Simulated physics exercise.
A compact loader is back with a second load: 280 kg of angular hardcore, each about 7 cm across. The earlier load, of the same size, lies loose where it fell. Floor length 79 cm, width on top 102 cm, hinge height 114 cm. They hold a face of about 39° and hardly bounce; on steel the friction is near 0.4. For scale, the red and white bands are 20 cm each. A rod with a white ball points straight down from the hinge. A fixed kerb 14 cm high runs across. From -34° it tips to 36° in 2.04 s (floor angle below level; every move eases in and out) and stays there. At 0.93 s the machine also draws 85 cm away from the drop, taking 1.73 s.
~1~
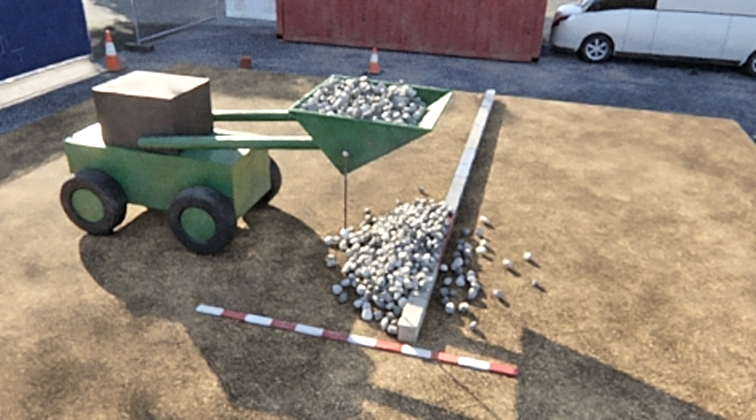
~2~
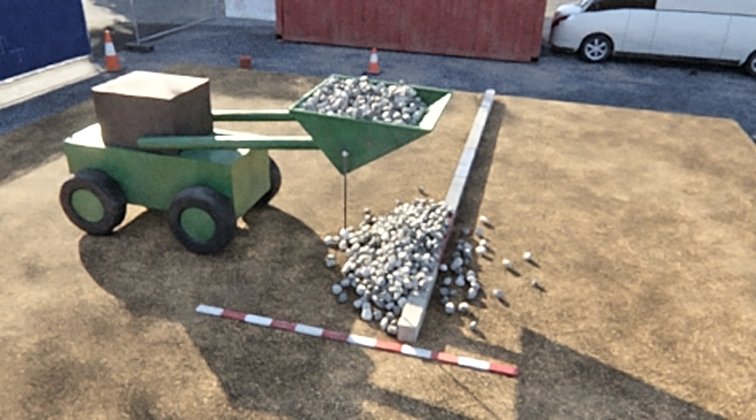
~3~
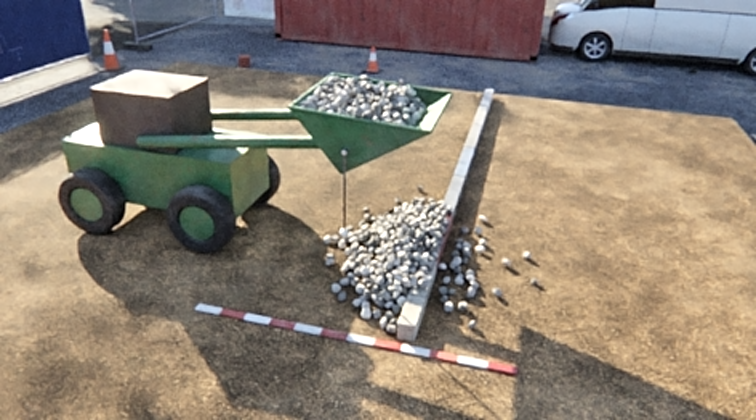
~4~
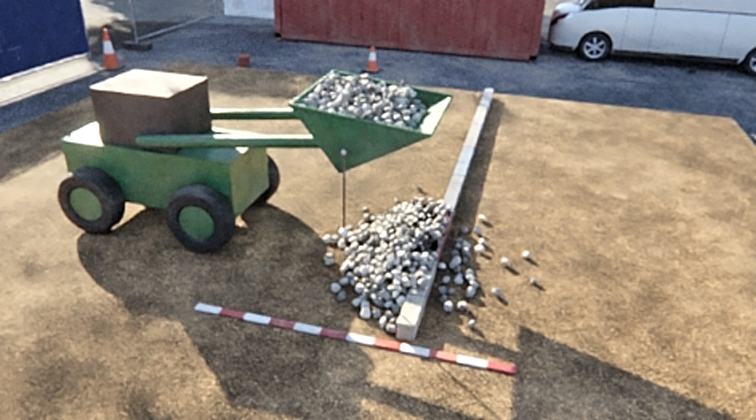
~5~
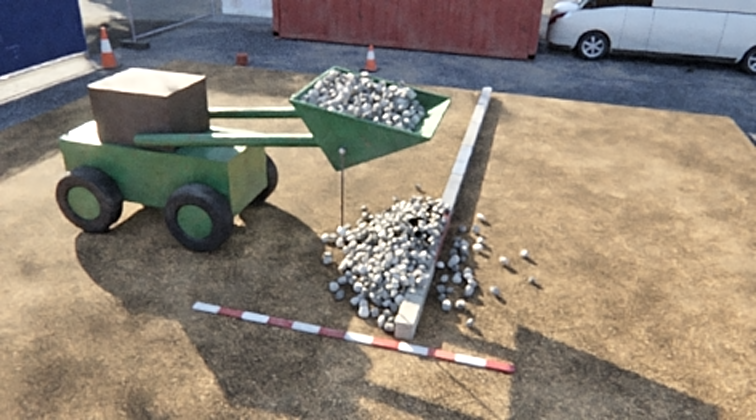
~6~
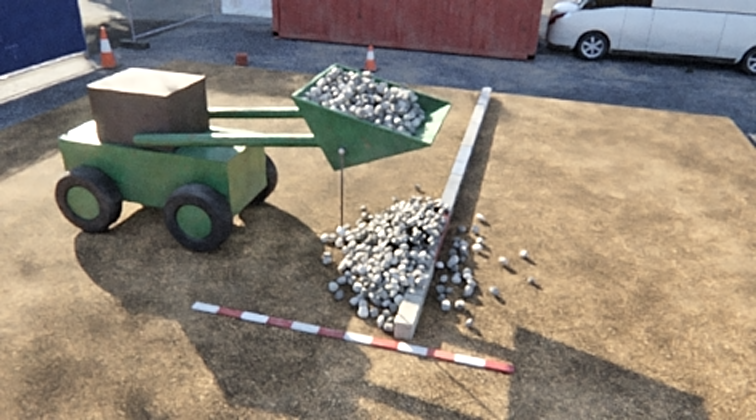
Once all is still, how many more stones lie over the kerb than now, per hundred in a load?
Close to 3 parts in a hundred.
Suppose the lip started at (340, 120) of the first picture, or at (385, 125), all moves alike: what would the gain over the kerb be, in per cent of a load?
First some 0, then 0 per cent.
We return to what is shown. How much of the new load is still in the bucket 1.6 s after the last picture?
About 25 per cent.
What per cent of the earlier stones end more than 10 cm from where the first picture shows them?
Roughly 0 per cent of them.
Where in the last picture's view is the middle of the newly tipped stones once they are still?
Around (359, 232).
Then, 1.0 s after the last picture the floor is at 25°; in per cent of one load, 90 in the bucket, 105 on this side of the kerb, 6 over the kerb; the foremost stones are at (494, 271).
Then, 1.6 s after the last picture the floor is at 36°; in per cent of one load, 25 in the bucket, 167 on this side of the kerb, 8 over the kerb; the foremost stones are at (495, 282).
Then, 2.6 s after the last picture the floor is at 36°; in per cent of one load, 0 in the bucket, 192 on this side of the kerb, 8 over the kerb; the foremost stones are at (497, 279).
Then, 5.1 s after the last picture the floor is at 36°; in per cent of one load, 0 in the bucket, 192 on this side of the kerb, 8 over the kerb; the foremost stones are at (497, 279). Net gain over the kerb, 3.
